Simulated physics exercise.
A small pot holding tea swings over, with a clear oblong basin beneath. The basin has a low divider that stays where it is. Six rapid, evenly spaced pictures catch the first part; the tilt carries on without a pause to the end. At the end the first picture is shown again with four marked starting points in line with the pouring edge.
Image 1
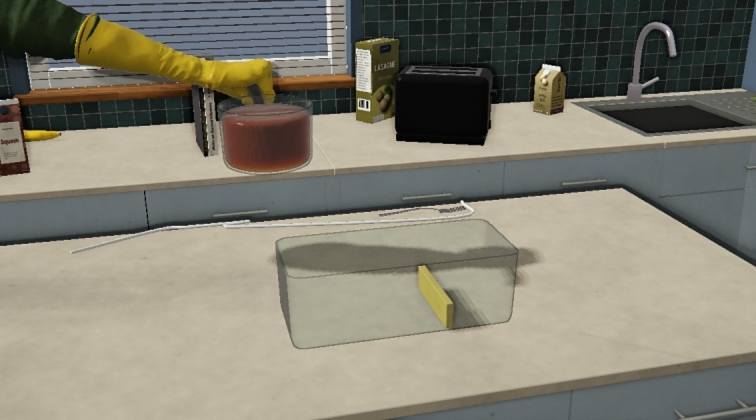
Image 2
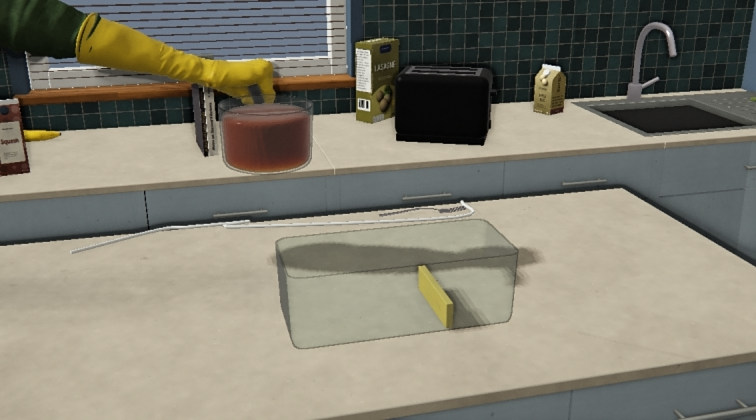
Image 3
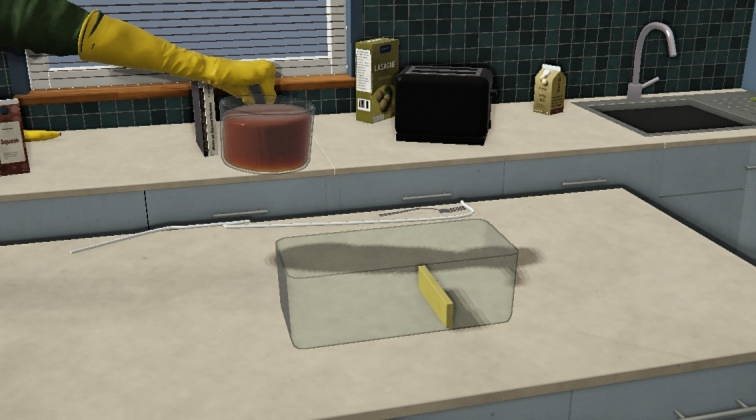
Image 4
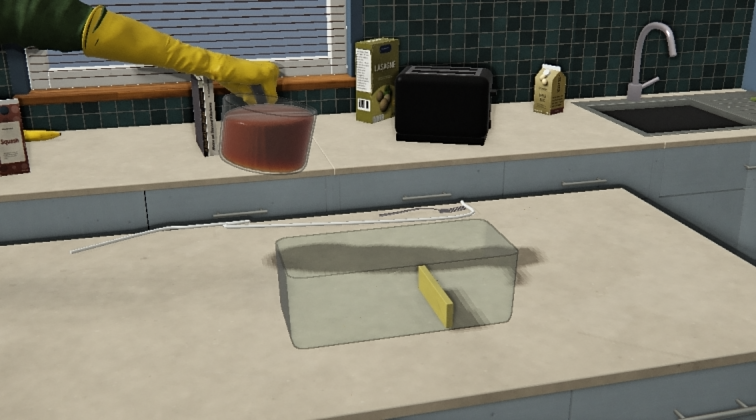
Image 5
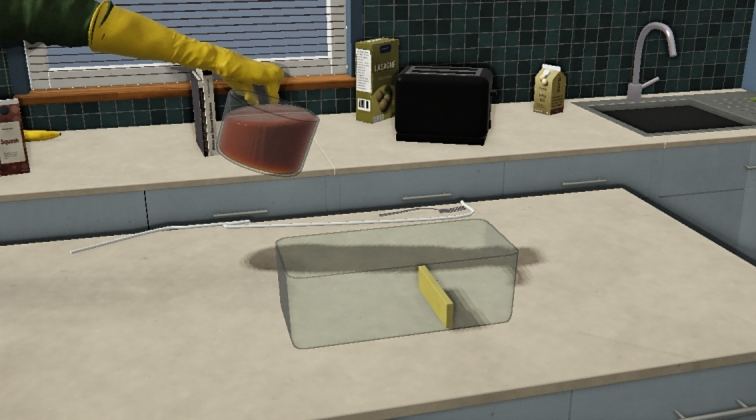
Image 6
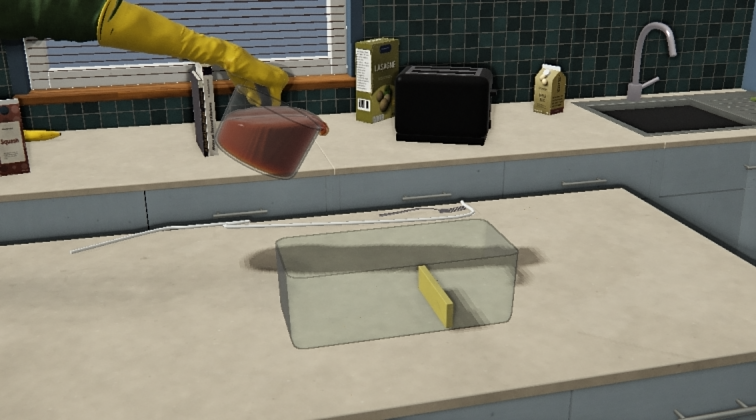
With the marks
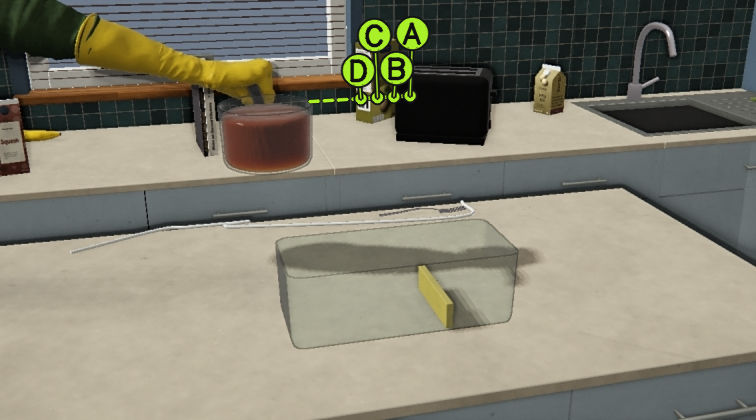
We see a yellow-gloved hand holding a clear pot of reddish-brown tea above a counter, behind a transparent oblong basin with a yellow wall inside. The pot stays upright, then tilts gradually to the right until tea reaches over its lip.
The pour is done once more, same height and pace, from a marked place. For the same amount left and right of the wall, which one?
Choose C.
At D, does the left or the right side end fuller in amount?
The left one.
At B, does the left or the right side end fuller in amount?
The right one.
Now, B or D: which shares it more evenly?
B it is.
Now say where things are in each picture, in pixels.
In the first frame, upright, lip at (309, 101); basin from (291, 347) to (511, 319); top of the wall at (435, 284); nothing has left yet.
In the second frame, upright, lip at (310, 102); nothing has left yet.
In the third frame, tipped about 5°, lip at (312, 105); nothing has left yet.
In the fourth frame, tipped about 11°, lip at (314, 110); nothing has left yet.
In the fifth frame, tipped about 19°, lip at (317, 117); nothing has left yet.
In the sixth frame, tipped about 29°, lip at (319, 125); tea is over the lip, down to (321, 131).
In lime, A at (410, 95); B at (393, 96); C at (377, 97); D at (360, 98).
Choosing A, about 23 % ends left of the wall and 76 % right of it.
Choosing B, about 34 % ends left of the wall and 65 % right of it.
Choosing C, about 51 % ends left of the wall and 47 % right of it.
Choosing D, about 82 % ends left of the wall and 15 % right of it; 3 % is lost outside.
